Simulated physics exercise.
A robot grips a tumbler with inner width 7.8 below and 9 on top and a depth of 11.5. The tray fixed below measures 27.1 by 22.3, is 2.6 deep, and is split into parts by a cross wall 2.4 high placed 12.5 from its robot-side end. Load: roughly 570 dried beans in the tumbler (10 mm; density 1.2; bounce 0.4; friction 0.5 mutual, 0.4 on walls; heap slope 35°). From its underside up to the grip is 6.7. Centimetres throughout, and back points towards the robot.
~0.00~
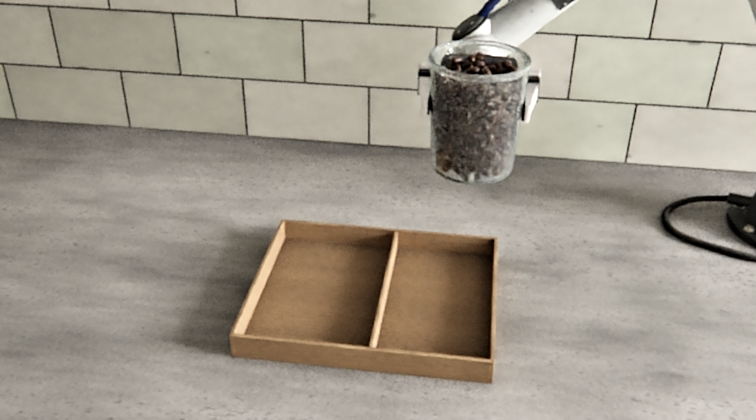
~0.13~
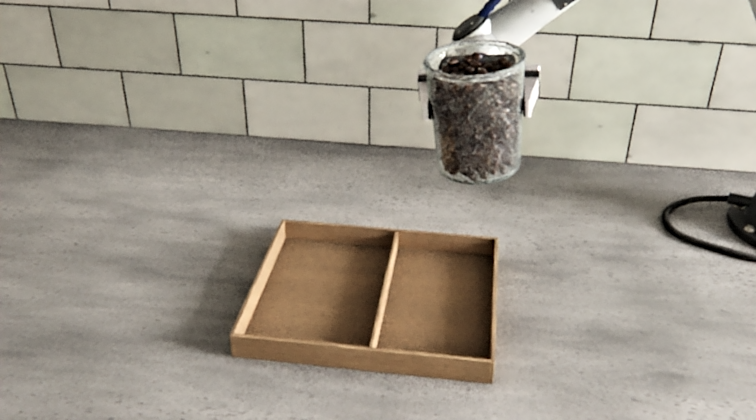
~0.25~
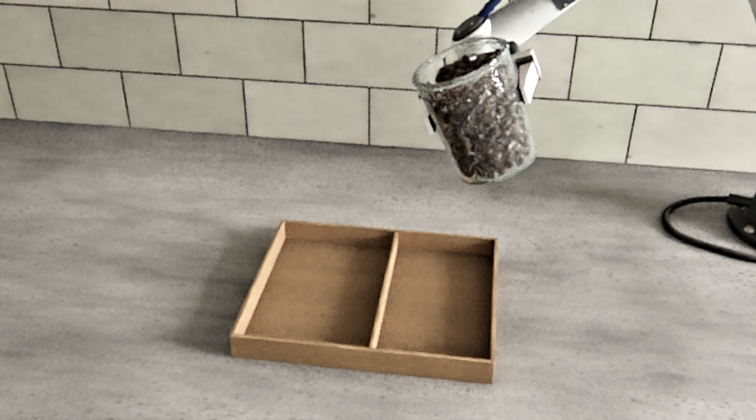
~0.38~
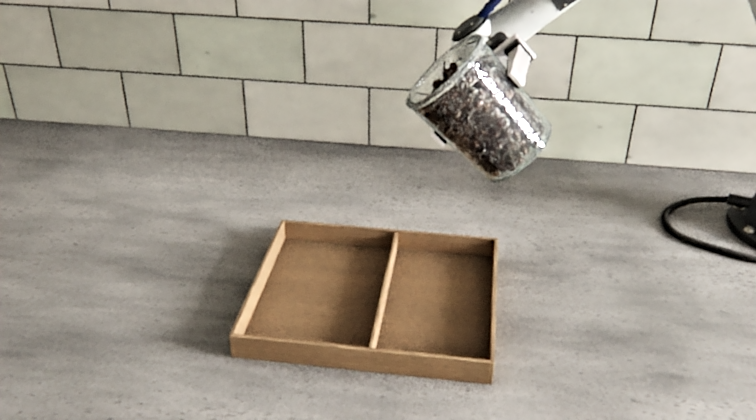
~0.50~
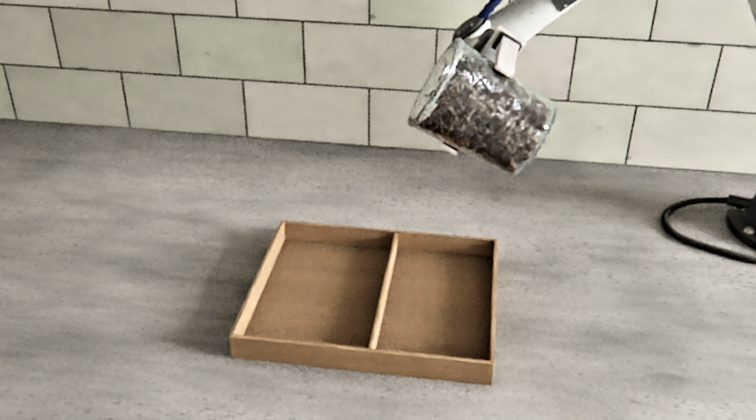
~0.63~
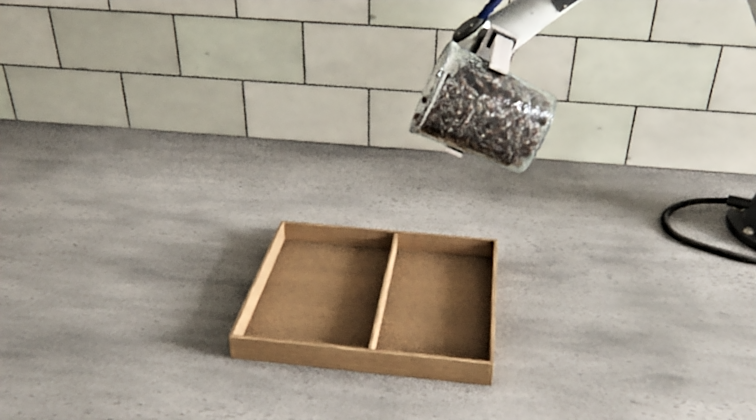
A grey countertop in front of a wall of pale rectangular tiles is seen from slightly above by a still camera. A clear tumbler full of dark beans is held by a white robotic arm at upper right, above and behind a shallow brown tray with two compartments, while a black cable lies at far right. The arm tilts the tumbler steadily leftward from upright until it leans well over, the beans still inside.
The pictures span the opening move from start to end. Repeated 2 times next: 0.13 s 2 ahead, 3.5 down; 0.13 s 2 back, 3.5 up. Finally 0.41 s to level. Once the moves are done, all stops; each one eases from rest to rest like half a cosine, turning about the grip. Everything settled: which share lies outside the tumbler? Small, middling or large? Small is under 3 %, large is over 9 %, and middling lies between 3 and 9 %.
Middling, between 3 and 9 %.
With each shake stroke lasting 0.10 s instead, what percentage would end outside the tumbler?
Then roughly 10 percent.
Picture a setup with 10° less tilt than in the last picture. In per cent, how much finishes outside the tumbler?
Some 0 per cent.
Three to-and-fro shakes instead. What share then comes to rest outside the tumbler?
Roughly 5 in a hundred.
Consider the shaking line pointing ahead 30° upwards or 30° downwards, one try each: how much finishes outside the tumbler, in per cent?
Near 40 and 15 percent respectively.
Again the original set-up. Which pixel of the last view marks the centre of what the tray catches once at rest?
Around pixel (348, 301).
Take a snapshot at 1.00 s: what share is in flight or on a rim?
Estimated fraction: Near 2 %.
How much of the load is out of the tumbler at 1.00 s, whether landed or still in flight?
About 5 in a hundred parts are out by then.
By 1.00 s, tilted 68° forward, highest piece 26 above the table; 551 in the tumbler, 6 in the far-side part, 2 in the robot-side part, 9 in flight or on a rim.
By 1.37 s, tilted 29° forward, highest piece 29 above the table; 535 in the tumbler, 22 in the far-side part, 11 in the robot-side part.
By 1.76 s, level, highest piece 31 above the table; 535 in the tumbler, 22 in the far-side part, 11 in the robot-side part.
By 2.81 s, level, highest piece 31 above the table; 535 in the tumbler, 22 in the far-side part, 11 in the robot-side part.
Final count, 535 in the tumbler, 22 in the far-side part, 11 in the robot-side part. That is 6 % outside the tumbler.
